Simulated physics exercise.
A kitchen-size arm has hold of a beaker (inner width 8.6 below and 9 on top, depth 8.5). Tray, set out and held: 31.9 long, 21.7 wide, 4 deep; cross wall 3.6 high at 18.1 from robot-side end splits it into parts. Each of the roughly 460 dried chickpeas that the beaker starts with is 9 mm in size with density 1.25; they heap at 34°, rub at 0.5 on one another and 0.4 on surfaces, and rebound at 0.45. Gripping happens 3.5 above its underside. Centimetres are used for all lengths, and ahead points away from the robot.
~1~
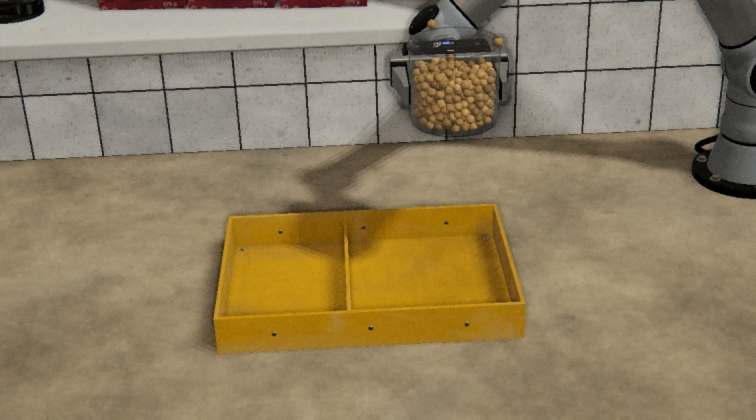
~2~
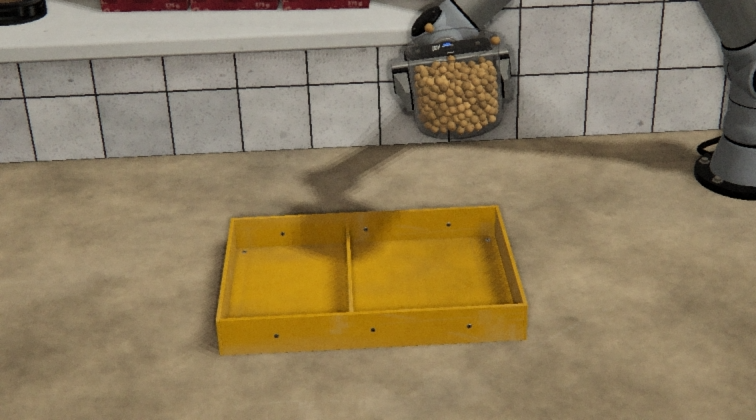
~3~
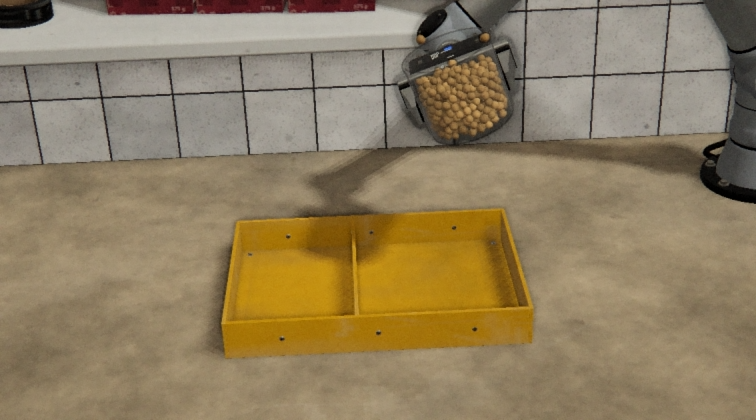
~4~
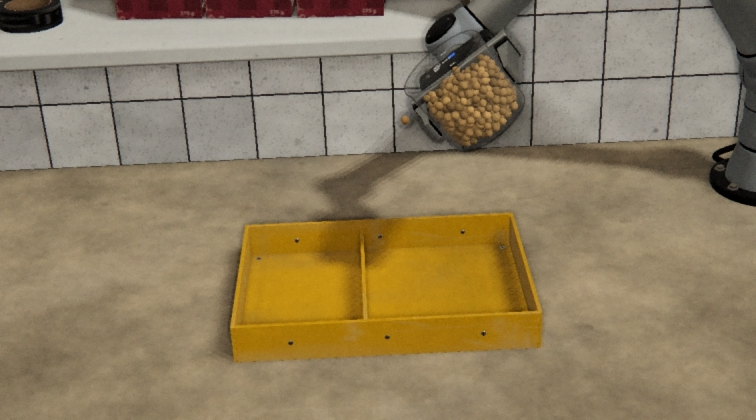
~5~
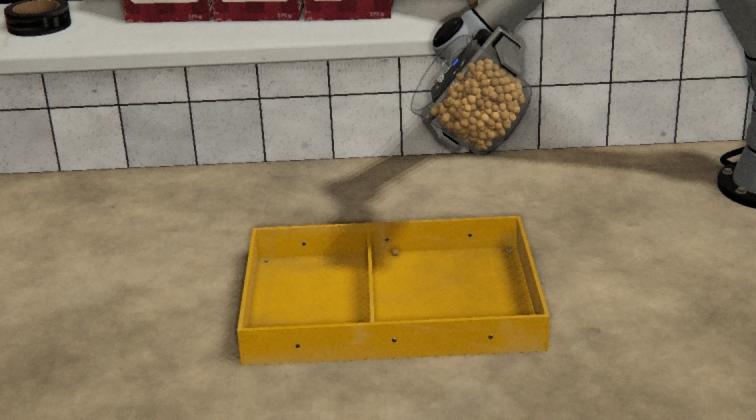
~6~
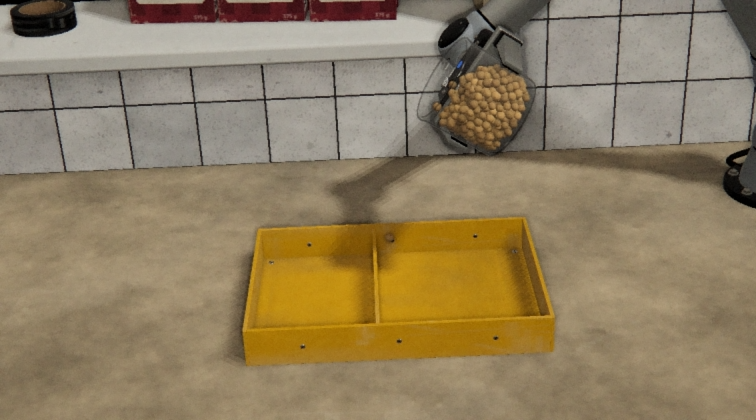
Robot arm tilting a clear beaker of round tan pieces leftward above a divided yellow tray, one piece dropping into the tray.
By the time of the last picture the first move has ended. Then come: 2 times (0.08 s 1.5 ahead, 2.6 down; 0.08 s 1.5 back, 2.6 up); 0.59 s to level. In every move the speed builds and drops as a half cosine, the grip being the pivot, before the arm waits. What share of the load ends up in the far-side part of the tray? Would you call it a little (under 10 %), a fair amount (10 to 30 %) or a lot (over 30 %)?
I would call it a little, under 10 %.
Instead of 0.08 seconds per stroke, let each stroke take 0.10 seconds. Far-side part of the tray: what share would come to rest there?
0 %.
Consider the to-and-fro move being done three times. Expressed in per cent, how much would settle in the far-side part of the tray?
Estimate: Around 5 %.
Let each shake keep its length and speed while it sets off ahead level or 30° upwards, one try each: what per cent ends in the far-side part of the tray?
Near 15 and 25 percent respectively.
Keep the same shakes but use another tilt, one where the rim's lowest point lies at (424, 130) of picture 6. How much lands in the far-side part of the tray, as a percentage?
About 15 percent.
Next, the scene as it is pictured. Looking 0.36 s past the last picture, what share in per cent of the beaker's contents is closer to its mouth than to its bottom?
Some 30 per cent.
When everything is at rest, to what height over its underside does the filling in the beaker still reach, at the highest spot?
Height at rest: About 8.0 centimetres.
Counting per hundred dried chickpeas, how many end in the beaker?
Something like 95 percent ends there.
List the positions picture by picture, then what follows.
The first frame shows the beaker middle at (454, 83), level; upper third of the load around (455, 78), from x 415 to 500, top at y 25; 461 in the beaker.
The second frame shows the beaker middle at (456, 85), tilted 5° forward; upper third of the load around (459, 79), from x 415 to 495, top at y 30.
The third frame shows the beaker middle at (460, 88), tilted 19° forward; upper third of the load around (469, 81), from x 420 to 505, top at y 40.
The fourth frame shows the beaker middle at (467, 93), tilted 37° forward; upper third of the load around (481, 84), from x 405 to 515, top at y 60; 460 in the beaker, 1 in flight or on a rim.
The fifth frame shows the beaker middle at (473, 98), tilted 51° forward; upper third of the load around (489, 85), from x 395 to 520, top at y 65; 460 in the beaker, 1 in the robot-side part.
The sixth frame shows the beaker middle at (478, 99), tilted 56° forward; upper third of the load around (493, 86), from x 390 to 525, top at y 70; 460 in the beaker, 1 in the robot-side part.
Then, 0.36 s on, tilted 55° forward, highest piece 28 above the table; 452 in the beaker, 2 in the far-side part, 1 in the robot-side part, 6 in flight or on a rim.
Then, 0.73 s on, tilted 12° forward, highest piece 29 above the table; 440 in the beaker, 11 in the far-side part, 9 in the robot-side part, 1 in flight or on a rim.
Then, 1.11 s on, level, highest piece 29 above the table; 440 in the beaker, 12 in the far-side part, 9 in the robot-side part.
Then, 2.16 s on, level, highest piece 29 above the table; 440 in the beaker, 12 in the far-side part, 9 in the robot-side part.
In the end, 440 in the beaker, 12 in the far-side part, 9 in the robot-side part. That is 3 % in the far-side part of the tray.
